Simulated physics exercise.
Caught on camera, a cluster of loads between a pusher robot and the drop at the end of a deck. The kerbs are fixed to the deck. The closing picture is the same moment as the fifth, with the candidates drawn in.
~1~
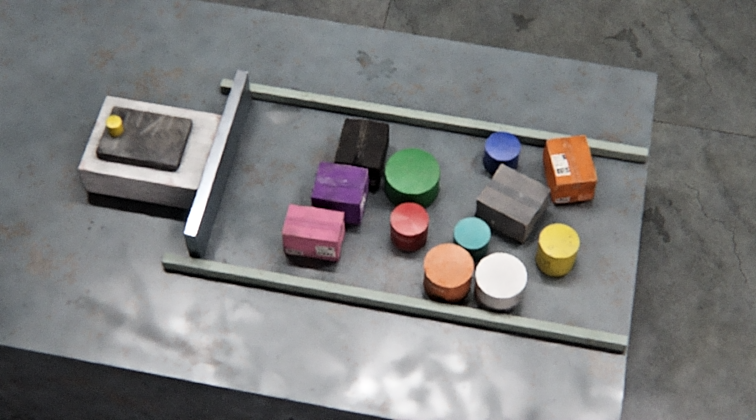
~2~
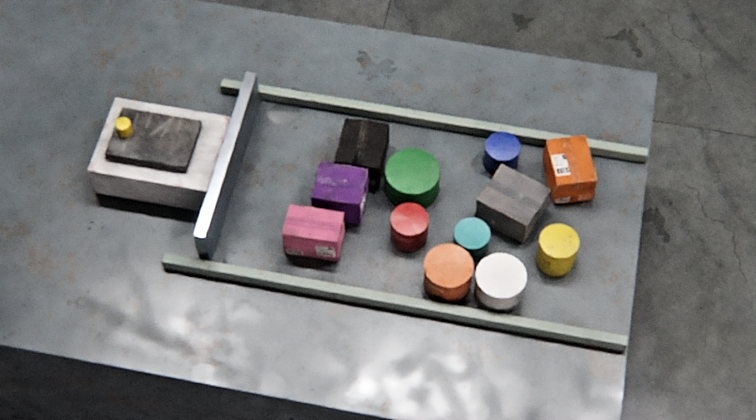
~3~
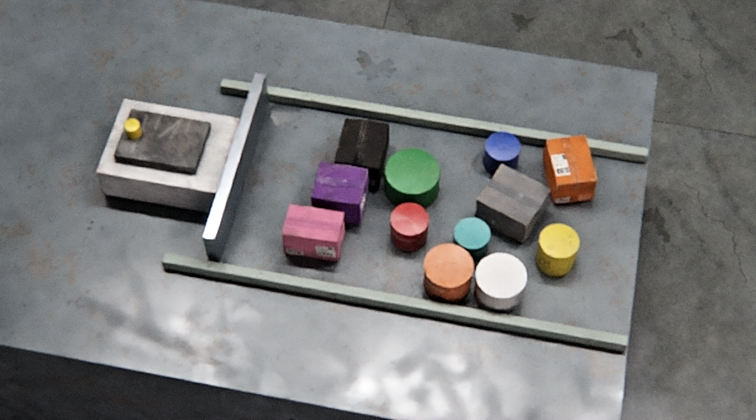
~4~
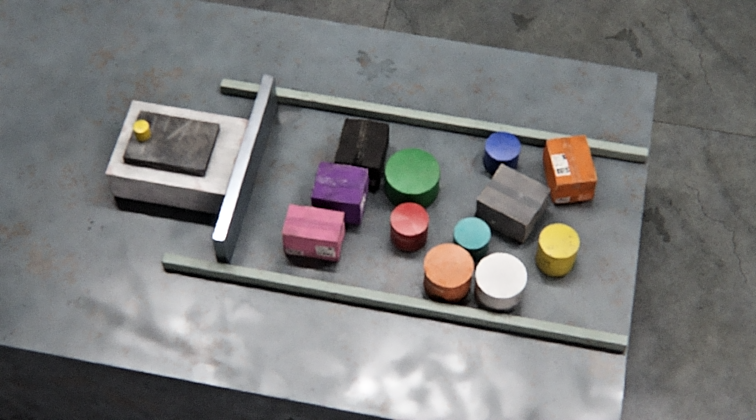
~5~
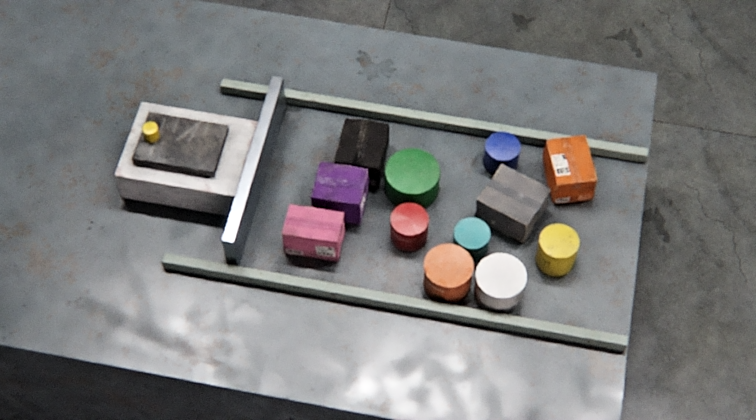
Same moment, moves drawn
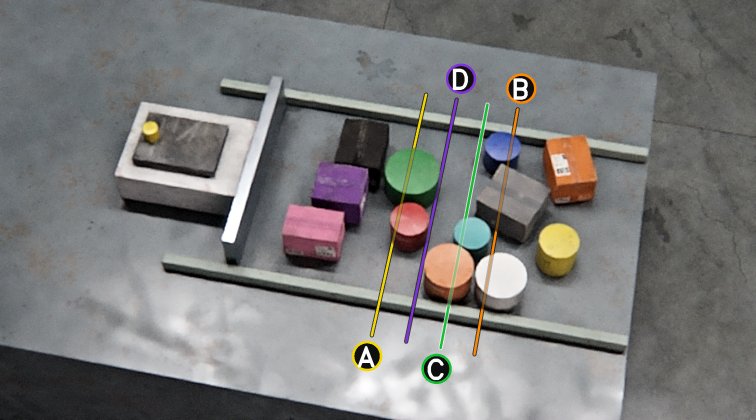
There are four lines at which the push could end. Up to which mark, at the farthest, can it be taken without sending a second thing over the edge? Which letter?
Up to line B.
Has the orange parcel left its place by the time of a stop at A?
No.
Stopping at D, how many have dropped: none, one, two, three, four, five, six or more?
In all, none.
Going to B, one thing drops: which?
The yellow canister goes over.
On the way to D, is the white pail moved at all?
Yes.
On the marked copy, A at (401, 208); B at (497, 225); C at (465, 219); D at (433, 213).
With B. Early on, robot (272, 159); pink parcel (361, 242); black box (379, 155).
Further on, robot (361, 174); yellow canister (581, 267); white pail (550, 294).
At the end, robot (427, 185); yellow canister over the edge; white pail (617, 309); one fallen.
As for the rest, A is within the limit but short; C is within the limit but short; D is within the limit but short.
